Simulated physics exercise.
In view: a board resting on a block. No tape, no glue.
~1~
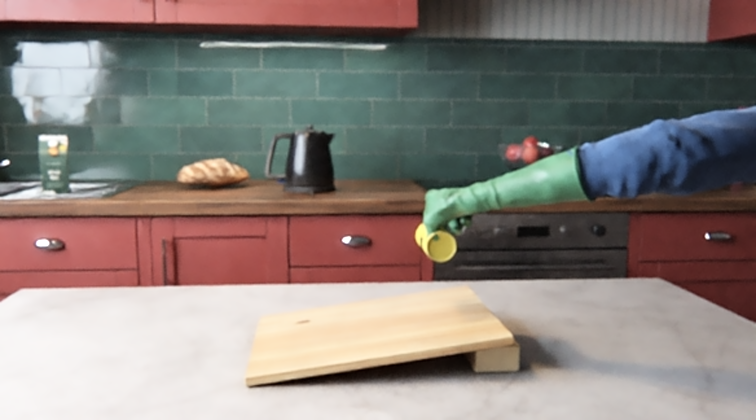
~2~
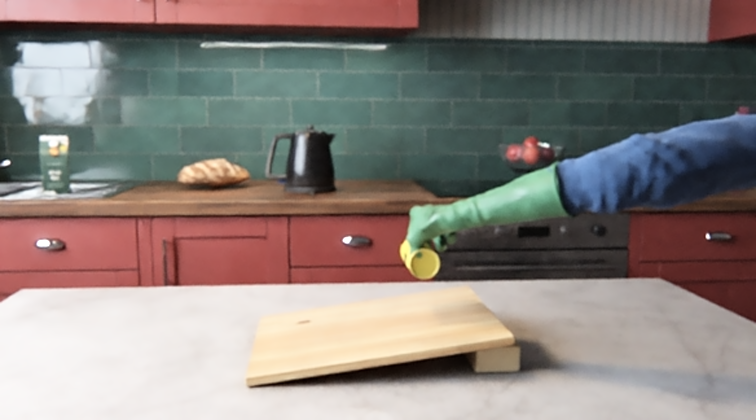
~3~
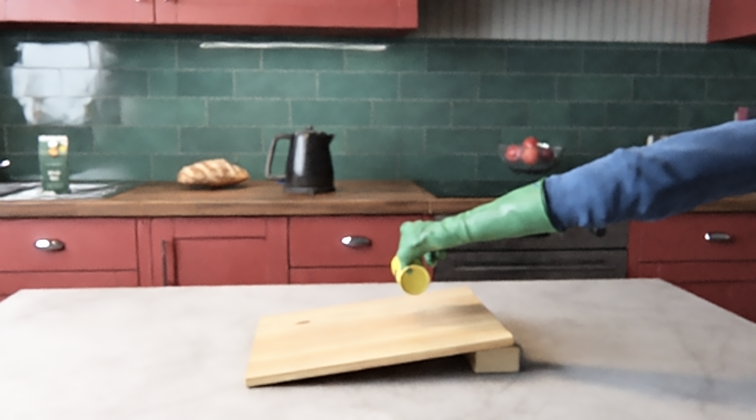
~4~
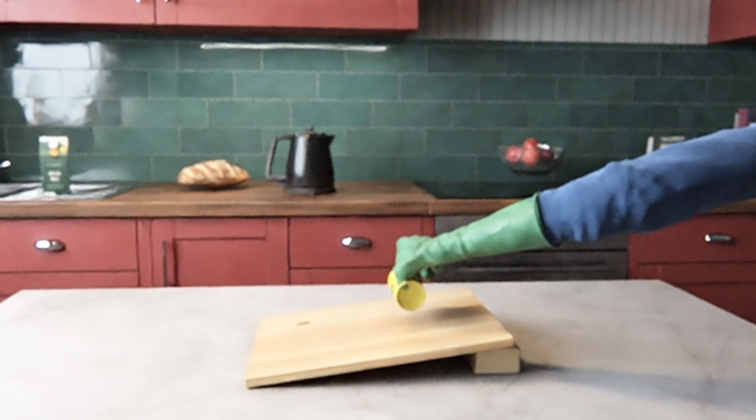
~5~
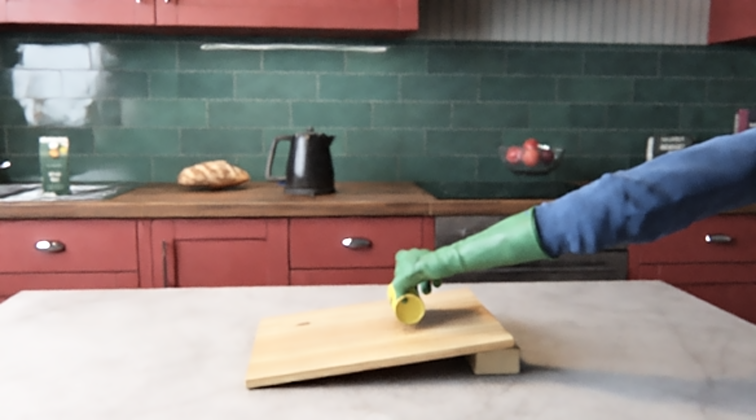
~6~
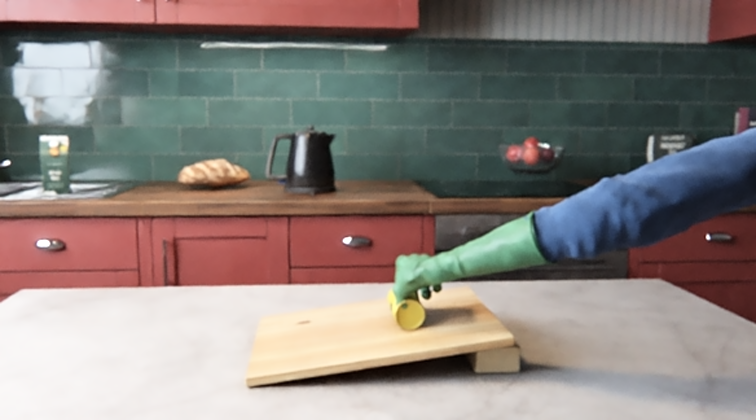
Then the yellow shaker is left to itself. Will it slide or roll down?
As it turns out, it slides or rolls down.
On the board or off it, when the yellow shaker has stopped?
The yellow shaker comes off the board.
Then, 1.30 s past the last view, yellow shaker now off the board.
Then, 2.40 s past the last view, things are still on the move.
Finally, off the board, yellow shaker. The yellow shaker runs down the board.
